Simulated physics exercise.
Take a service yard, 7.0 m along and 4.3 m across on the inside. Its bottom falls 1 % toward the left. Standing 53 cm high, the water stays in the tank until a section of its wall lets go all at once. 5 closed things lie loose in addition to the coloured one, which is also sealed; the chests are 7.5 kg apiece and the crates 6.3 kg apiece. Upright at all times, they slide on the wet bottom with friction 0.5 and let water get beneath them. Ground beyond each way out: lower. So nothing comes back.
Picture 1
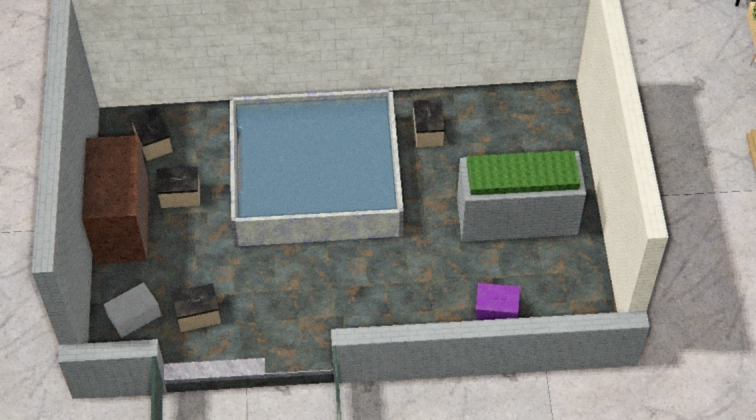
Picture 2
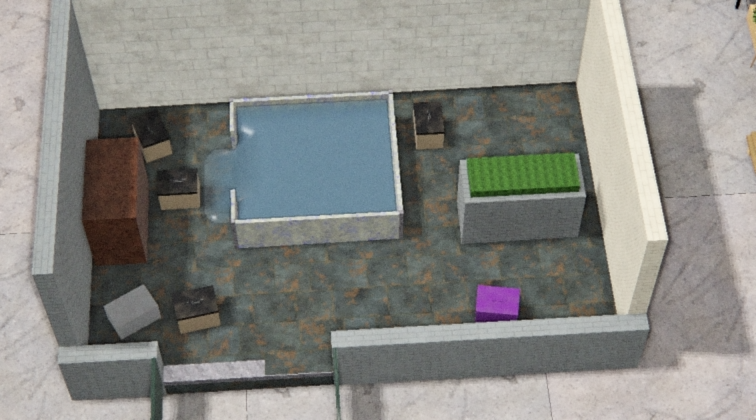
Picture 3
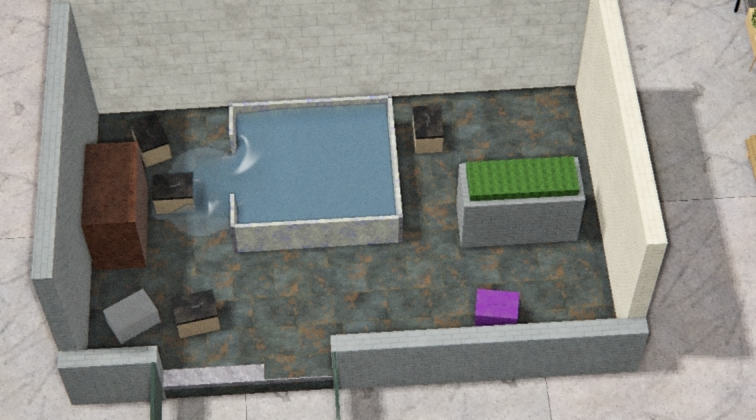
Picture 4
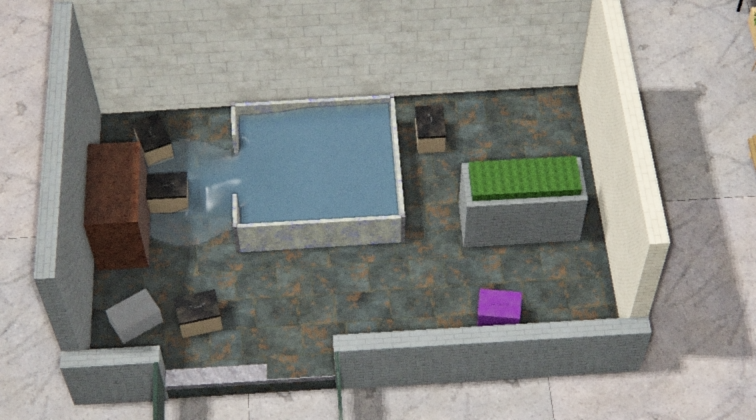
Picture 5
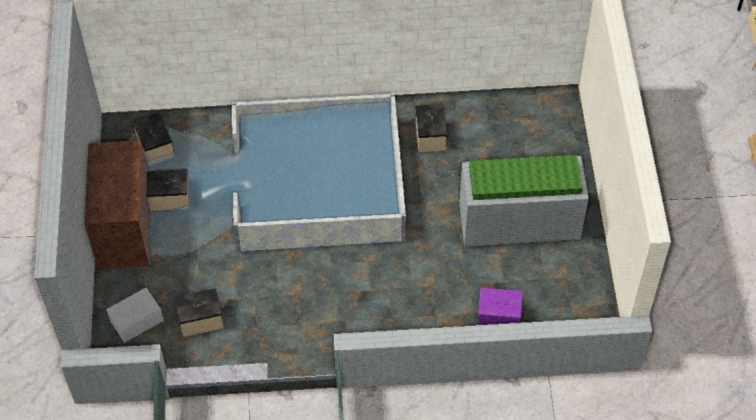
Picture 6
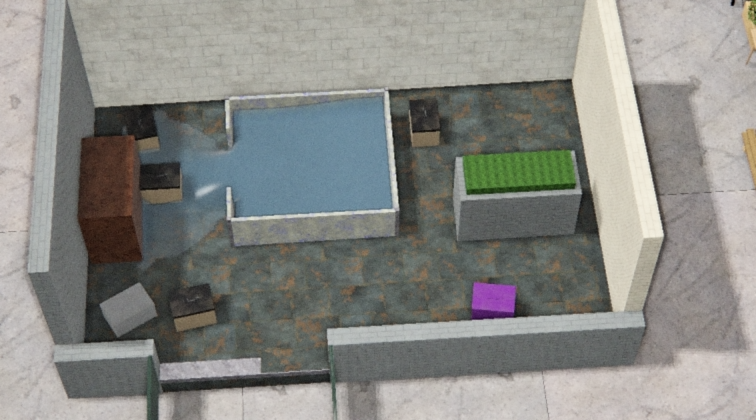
Water poured out through a gap in the left side of the raised pool and spread across the yard floor toward the brown block, nudging one small dark-topped box leftward, then another near it.
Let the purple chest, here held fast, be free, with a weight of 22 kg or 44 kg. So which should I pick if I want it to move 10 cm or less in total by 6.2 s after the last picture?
Pick the lighter one.
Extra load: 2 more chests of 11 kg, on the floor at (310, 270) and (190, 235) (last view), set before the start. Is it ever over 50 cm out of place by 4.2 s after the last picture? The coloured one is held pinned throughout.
Taking them one by one: Below the mark; above the mark.
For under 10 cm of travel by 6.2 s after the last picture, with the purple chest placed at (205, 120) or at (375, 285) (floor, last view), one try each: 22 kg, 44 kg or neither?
No option, then light one suffices.
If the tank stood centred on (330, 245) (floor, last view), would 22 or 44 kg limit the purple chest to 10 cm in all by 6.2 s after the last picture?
Then it turns out the lighter mass already works.
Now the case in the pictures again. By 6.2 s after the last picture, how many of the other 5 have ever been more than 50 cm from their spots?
Count: 4.
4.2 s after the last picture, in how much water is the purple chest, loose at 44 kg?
Around 0 cm.
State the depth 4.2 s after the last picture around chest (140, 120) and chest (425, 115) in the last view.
Roughly 13 and 2 cm.
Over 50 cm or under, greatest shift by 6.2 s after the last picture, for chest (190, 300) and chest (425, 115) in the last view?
So the first one crosses the line and the second one stays inside.
Then, 0.6 s after the last picture the purple chest would be 0 cm from its start with 22 kg and 0 cm from its start with 44 kg; 0 cm of water round it then.
Then, 2.3 s after the last picture the purple chest would be 0 cm from its start with 22 kg and 0 cm from its start with 44 kg; 0 cm of water round it then.
Then, 4.2 s after the last picture the purple chest would be 0 cm from its start with 22 kg and 0 cm from its start with 44 kg; 0 cm of water round it then.
Then, 6.2 s after the last picture the purple chest would be 0 cm from its start with 22 kg and 0 cm from its start with 44 kg; 0 cm of water round it then.
